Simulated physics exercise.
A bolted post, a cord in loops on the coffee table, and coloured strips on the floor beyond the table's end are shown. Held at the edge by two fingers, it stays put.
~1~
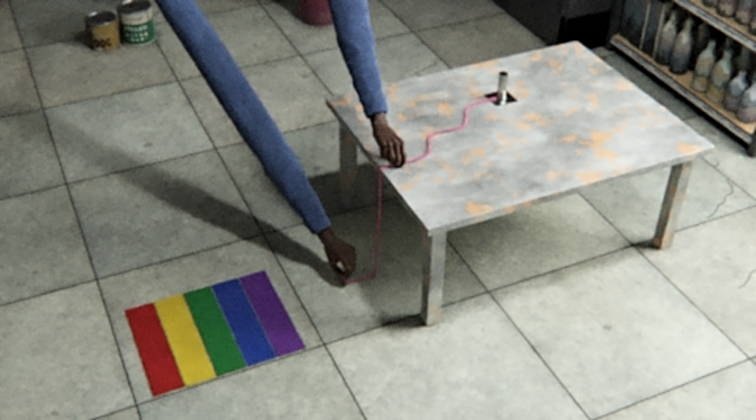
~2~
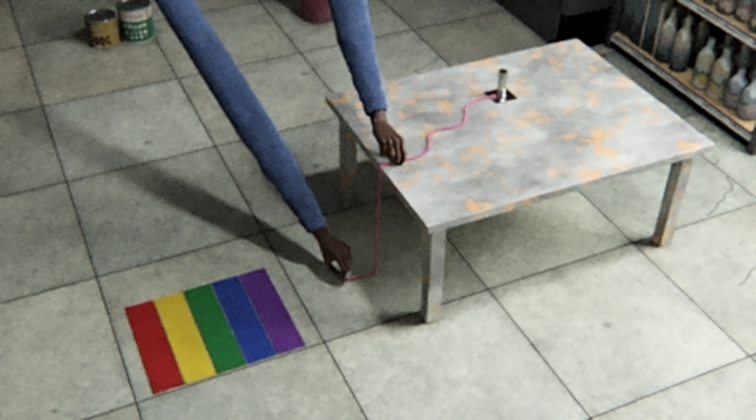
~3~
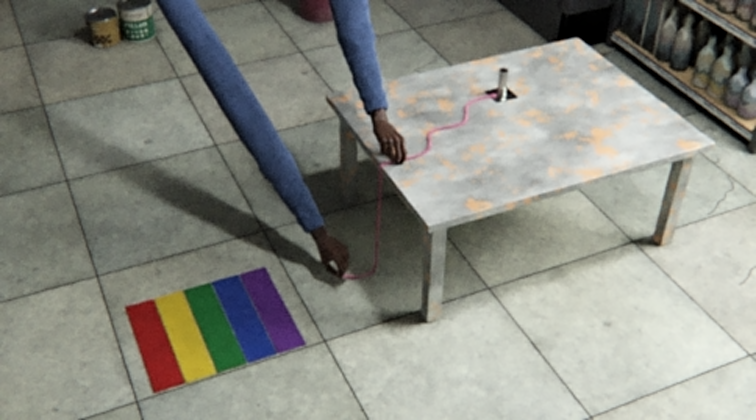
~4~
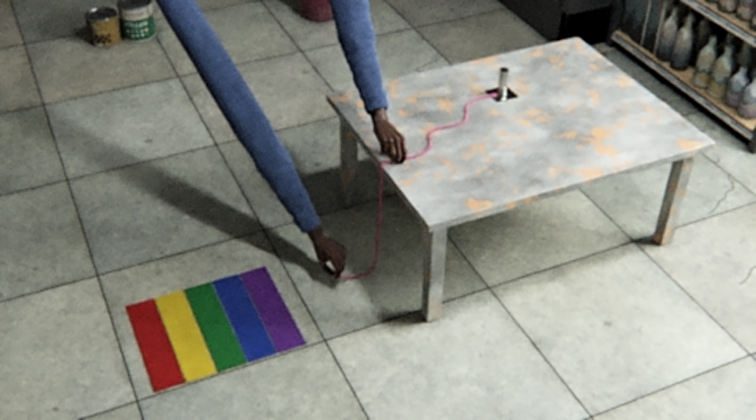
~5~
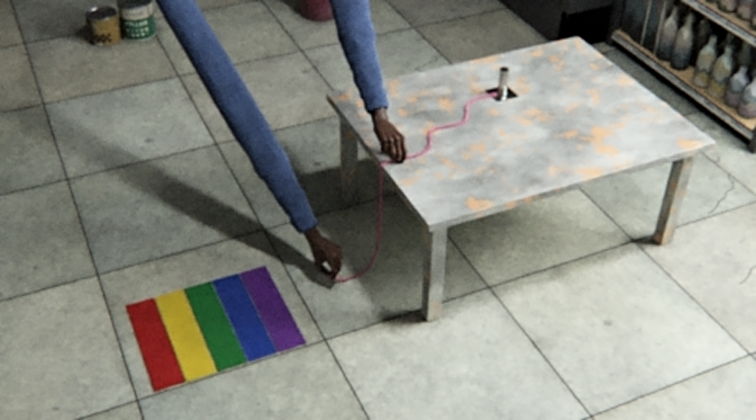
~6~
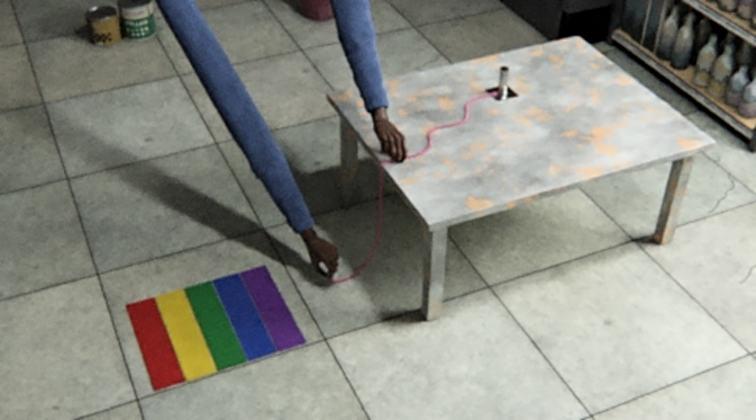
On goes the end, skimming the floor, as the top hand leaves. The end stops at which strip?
At the blue strip.
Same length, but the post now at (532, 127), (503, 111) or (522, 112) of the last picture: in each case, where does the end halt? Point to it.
In order, the pixels are (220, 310), (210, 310) and (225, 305).
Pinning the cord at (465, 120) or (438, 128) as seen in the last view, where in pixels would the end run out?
About (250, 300) and (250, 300).
Soon after, end near (290, 288); short of the strips.
After that, end near (256, 298); over purple.
At the stop, end near (235, 304); over blue. It halts on the blue strip.
